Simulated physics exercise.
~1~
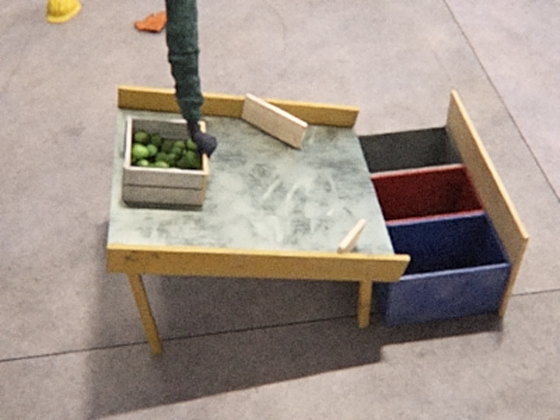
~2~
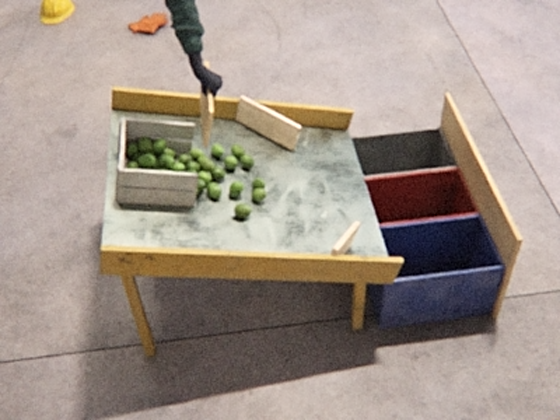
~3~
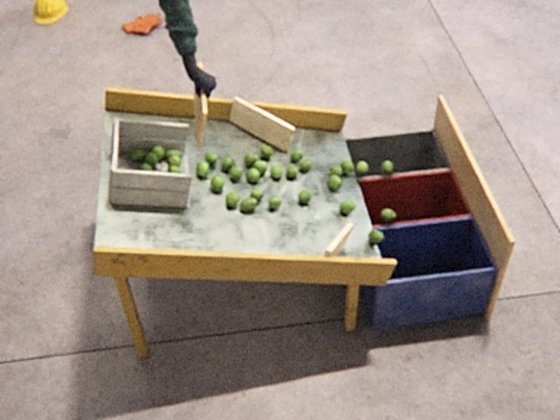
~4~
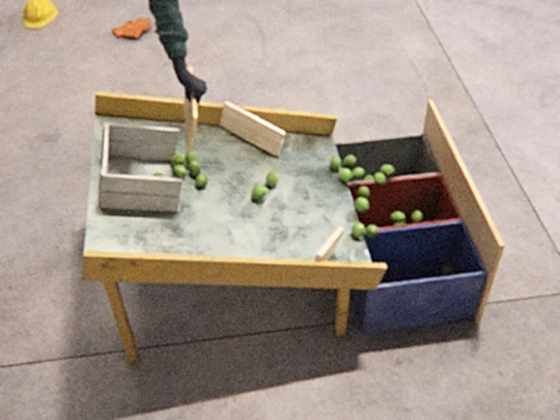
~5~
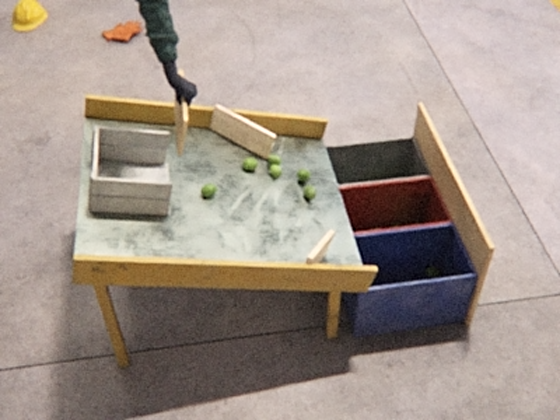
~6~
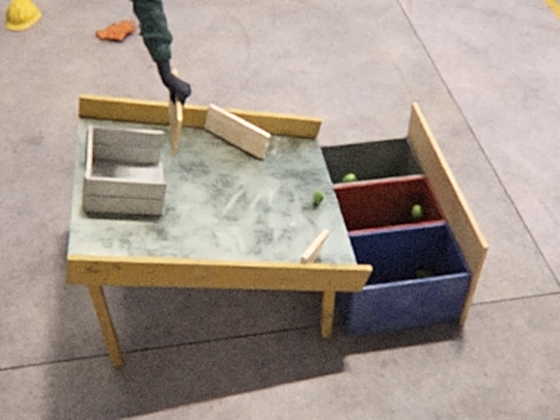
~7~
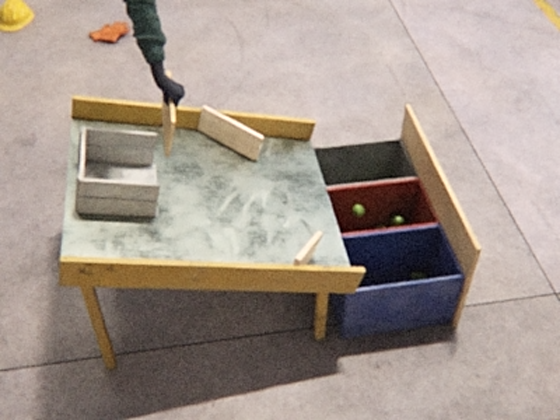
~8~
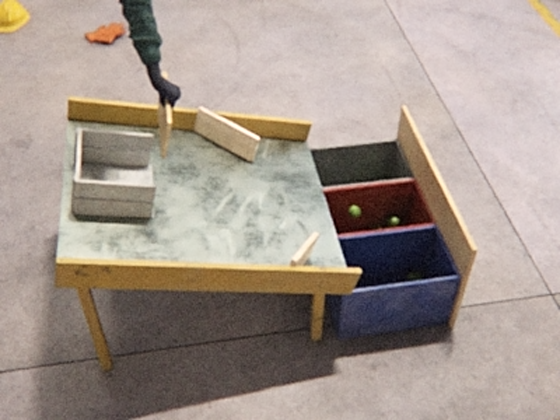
On a concrete floor, a gloved hand lifted the gate of a pen on a sloping table, and green limes rolled down to the right between angled boards, dropping into the grey, red and blue bins until the tabletop was clear.
